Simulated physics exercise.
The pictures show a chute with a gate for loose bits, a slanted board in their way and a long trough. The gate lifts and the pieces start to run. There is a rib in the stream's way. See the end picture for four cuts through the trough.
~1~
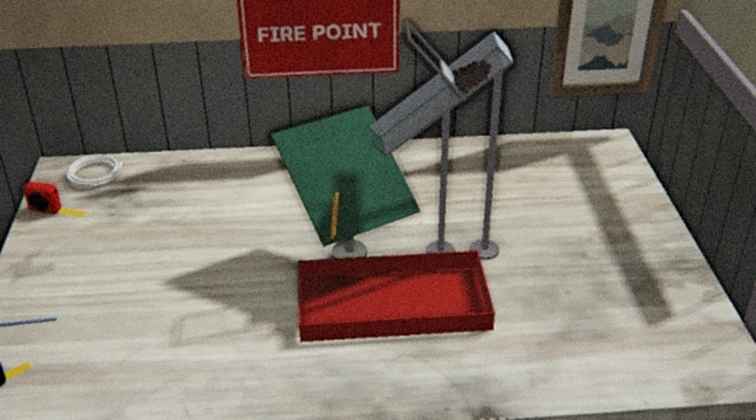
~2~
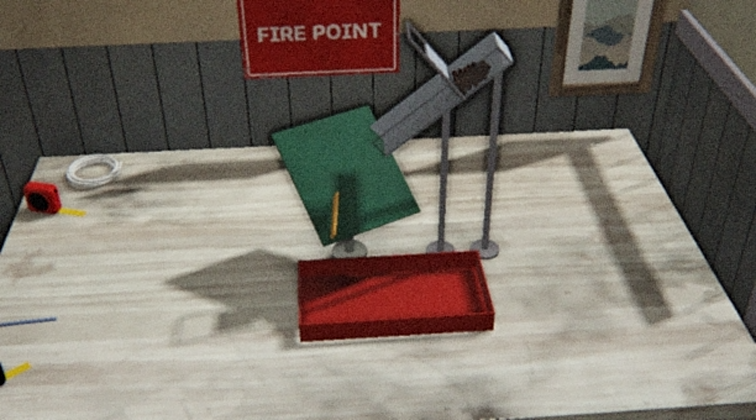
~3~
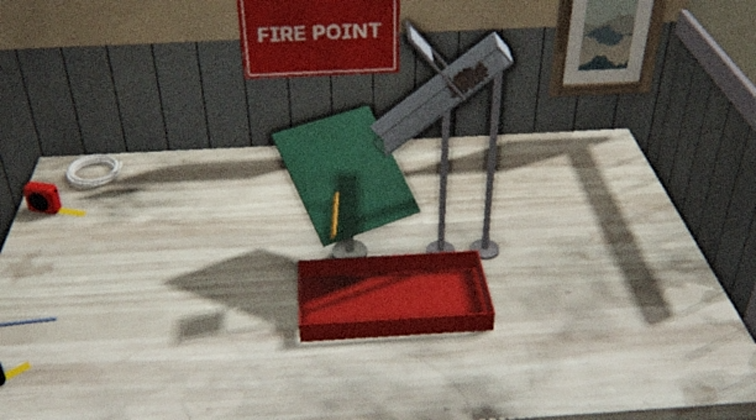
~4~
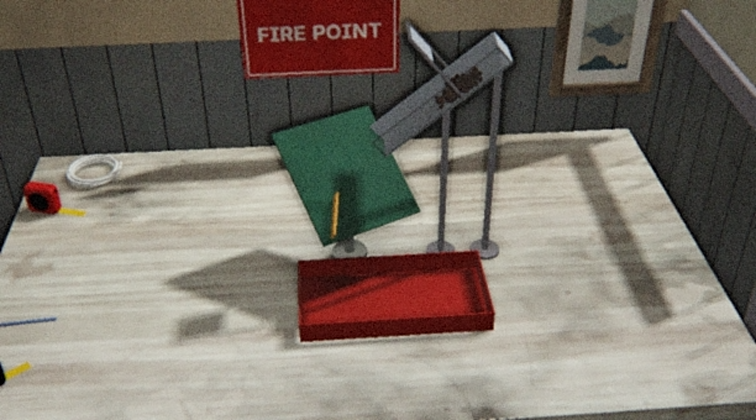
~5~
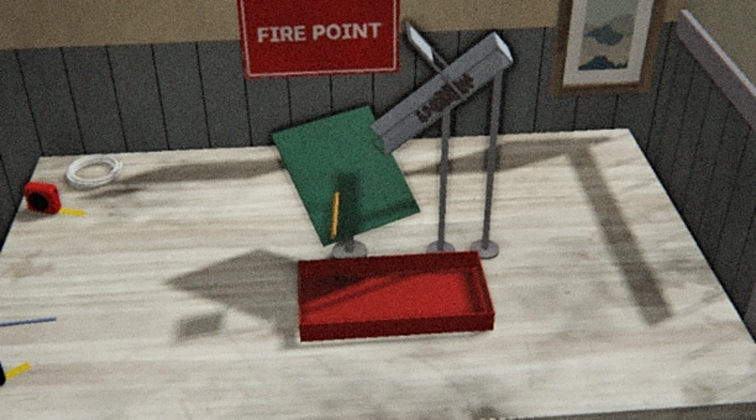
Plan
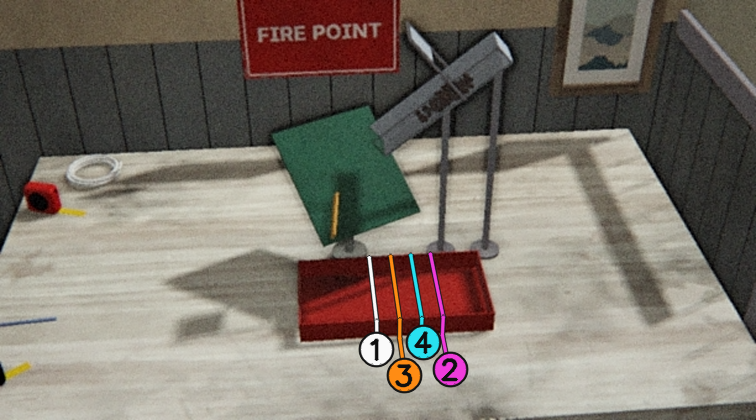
Small dark brown pieces, bunched near the top of a sloping grey chute as its gate lifts, begin to slide down to the left. They spread into a looser stream and get about halfway to the lip, while the green slanted board and empty red trough below stay still.
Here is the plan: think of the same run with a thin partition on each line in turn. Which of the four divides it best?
Best: 1.
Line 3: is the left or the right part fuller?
The left side.
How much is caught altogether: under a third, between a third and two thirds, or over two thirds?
About that: Over two thirds.
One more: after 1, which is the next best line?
That would be 3.
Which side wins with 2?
Left.
On the marked copy, line 1 crosses the front rim at (376, 320); line 2 crosses the front rim at (443, 316); line 3 crosses the front rim at (399, 318); line 4 crosses the front rim at (421, 317).
With 1, of what is caught, about two thirds on the left of the divider, about a third on the right.
With 2, of what is caught, all on the left of the divider, none on the right.
With 3, of what is caught, most on the left of the divider, a small part on the right.
With 4, of what is caught, all on the left of the divider, none on the right.
